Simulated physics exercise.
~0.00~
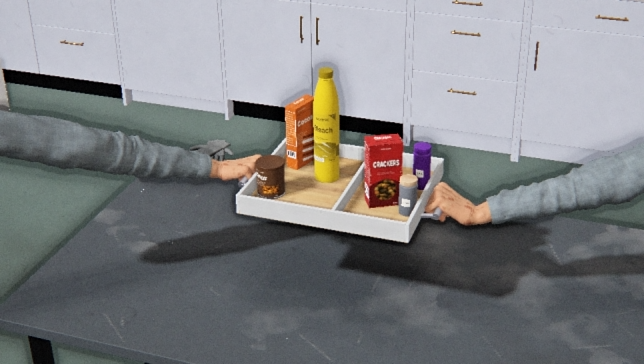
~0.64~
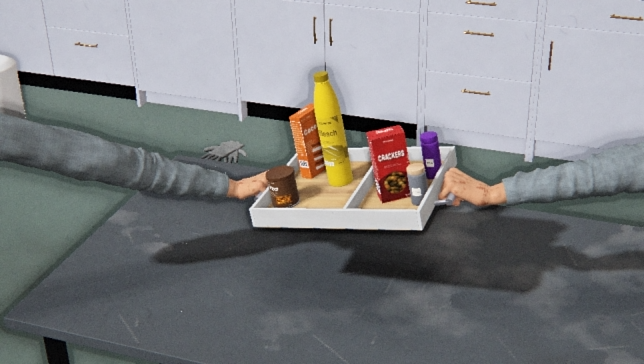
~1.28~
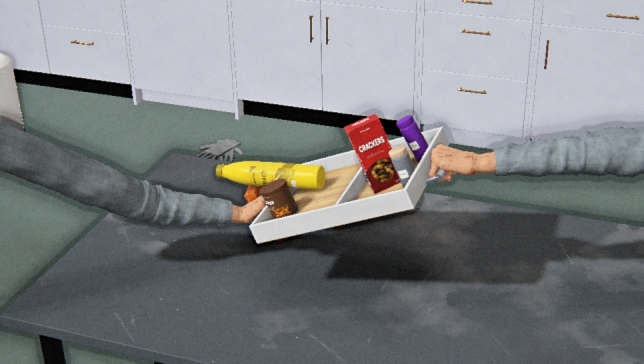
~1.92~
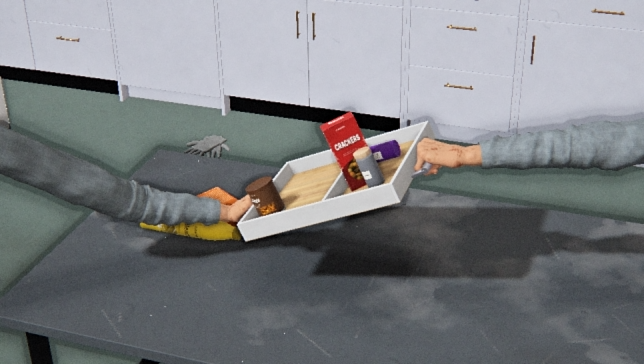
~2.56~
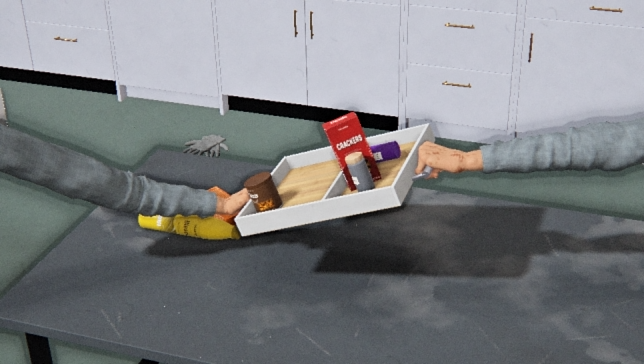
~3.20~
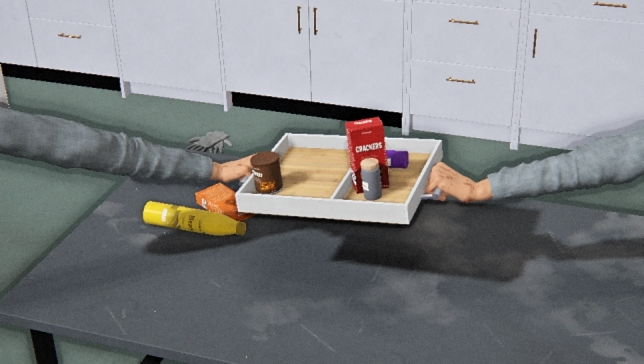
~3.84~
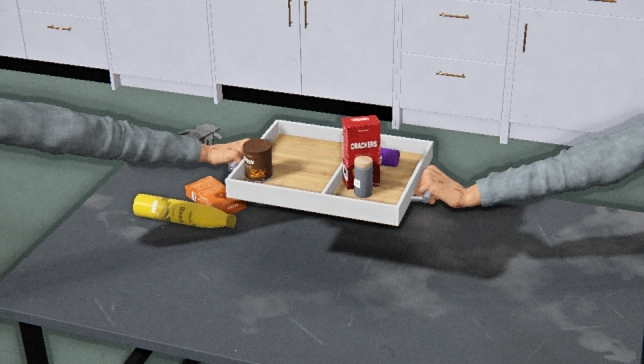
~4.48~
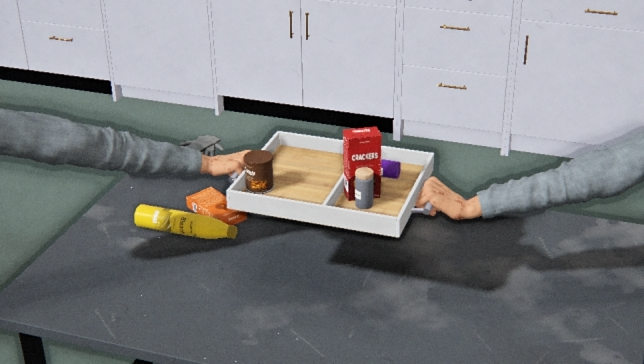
The clip shows two hands holding a white-rimmed tray of packets, shakers, a brown tin and a yellow bottle, then tipping its left side down; the bottle and orange packet fall off, the purple shaker topples, and the tray is levelled with the red packet upright.
